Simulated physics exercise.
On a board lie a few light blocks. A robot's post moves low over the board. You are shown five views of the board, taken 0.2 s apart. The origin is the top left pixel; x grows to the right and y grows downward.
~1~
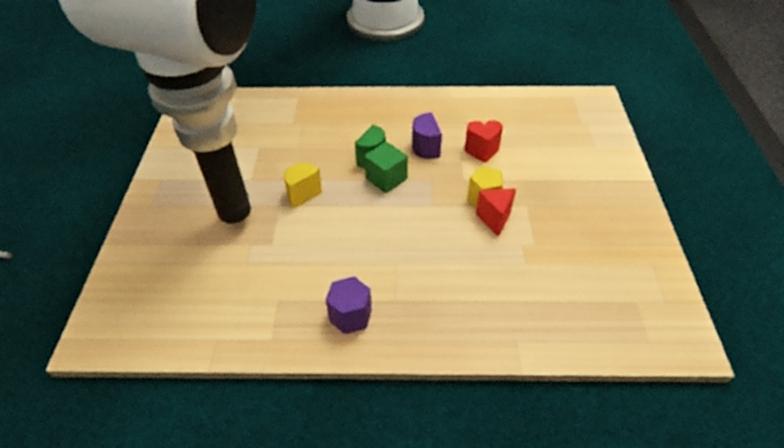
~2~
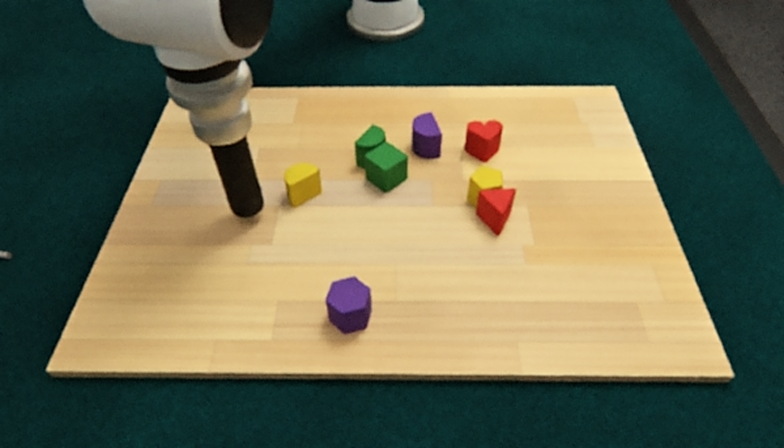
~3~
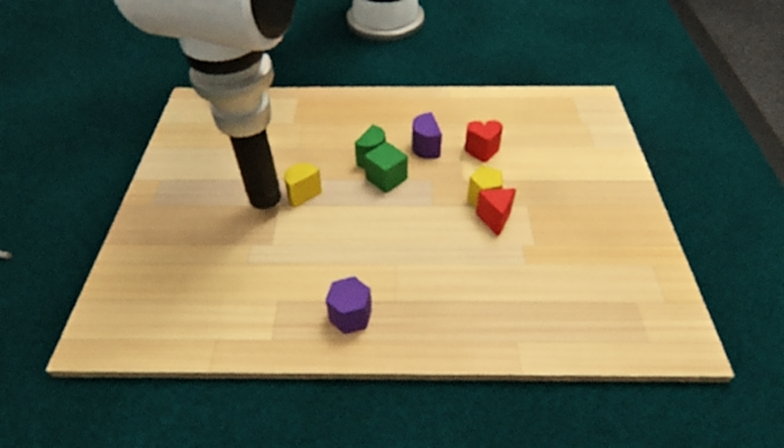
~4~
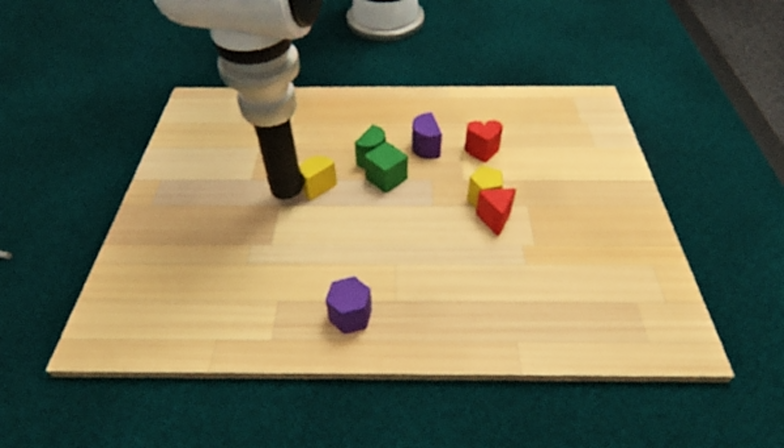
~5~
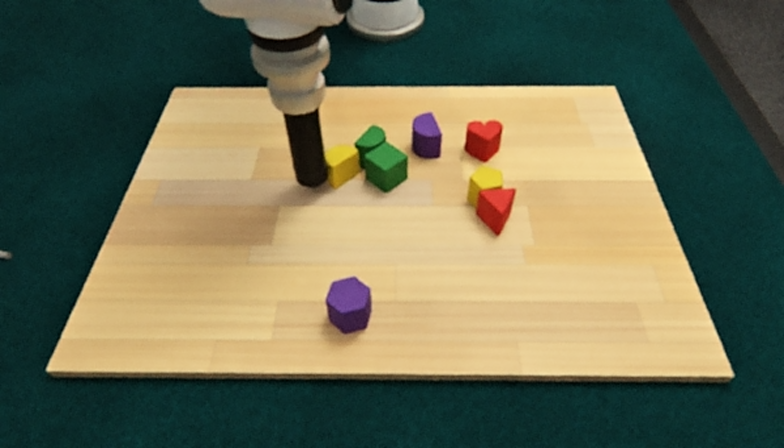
A robot arm moves right across the board and pushes a yellow block toward two green blocks.
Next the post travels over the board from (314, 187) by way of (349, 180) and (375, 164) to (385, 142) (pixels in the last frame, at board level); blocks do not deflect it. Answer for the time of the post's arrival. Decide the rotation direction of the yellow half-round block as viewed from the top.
From above, clockwise.
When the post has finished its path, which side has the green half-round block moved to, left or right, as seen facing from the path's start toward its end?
Sideways shift: Left.
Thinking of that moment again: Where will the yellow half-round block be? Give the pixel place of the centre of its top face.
Near (413, 112).
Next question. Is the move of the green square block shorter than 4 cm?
Yes
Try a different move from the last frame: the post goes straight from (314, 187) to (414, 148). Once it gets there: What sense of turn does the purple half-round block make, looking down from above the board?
It goes clockwise.
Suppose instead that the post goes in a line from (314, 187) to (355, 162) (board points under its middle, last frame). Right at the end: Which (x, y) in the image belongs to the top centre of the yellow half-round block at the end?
Around (385, 134).
What follows on the original path. One third of the way, post (348, 169); yellow half-round block (371, 142), turned 25° anticlockwise; green half-round block (391, 124); green square block (397, 155).
Two thirds of the way, post (375, 154); yellow half-round block (398, 128), turned 20° anticlockwise; green half-round block (408, 107), turned 40° anticlockwise; green square block (413, 152), turned 55° clockwise.
At the end, post (384, 132); yellow half-round block (413, 112), turned 20° clockwise; green half-round block (416, 95), turned 85° anticlockwise; green square block (413, 152), turned 55° clockwise; purple half-round block (436, 122), turned 35° clockwise.
